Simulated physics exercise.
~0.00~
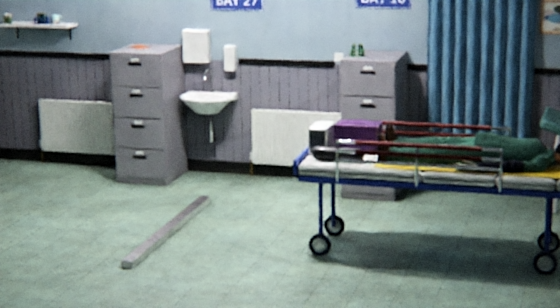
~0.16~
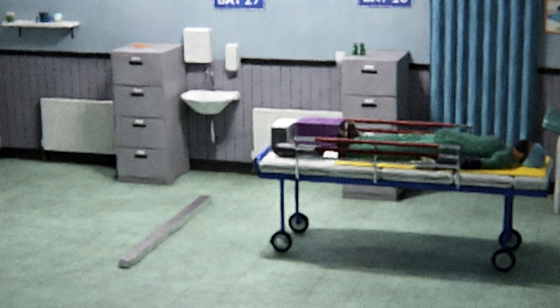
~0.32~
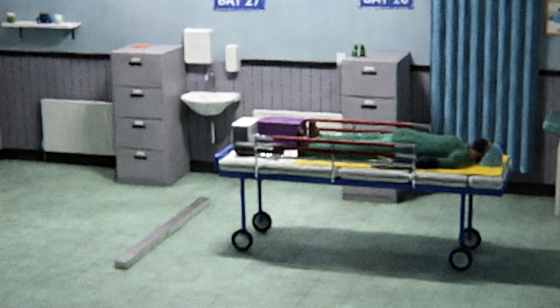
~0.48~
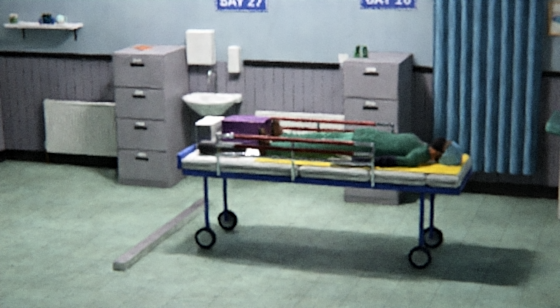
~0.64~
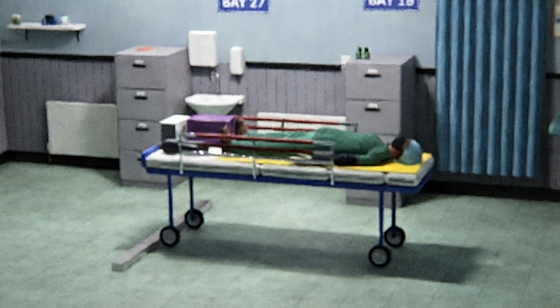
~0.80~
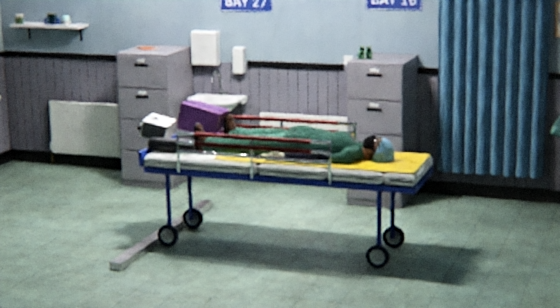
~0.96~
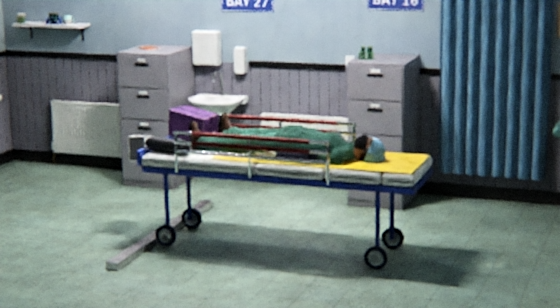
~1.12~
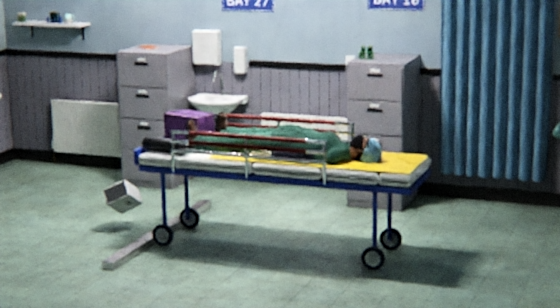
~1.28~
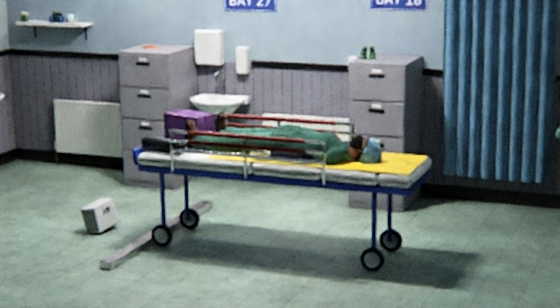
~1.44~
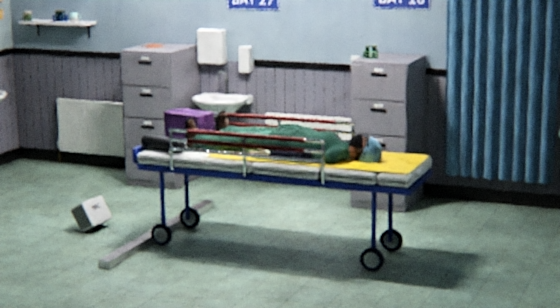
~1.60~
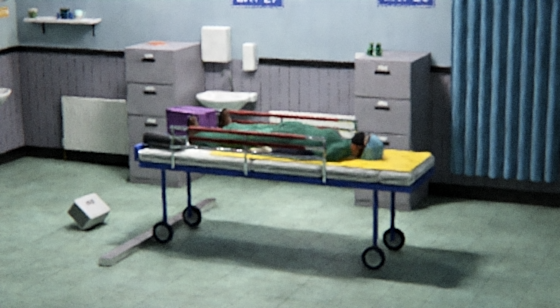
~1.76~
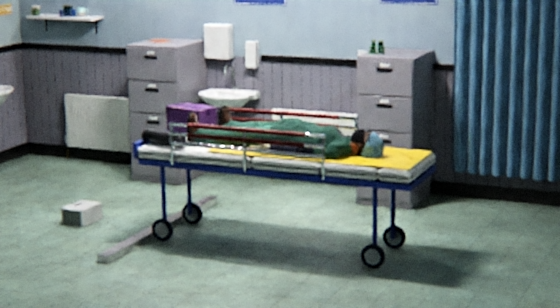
A trolley carrying a limp person rolls left and halts, and a white monitor tumbles off.
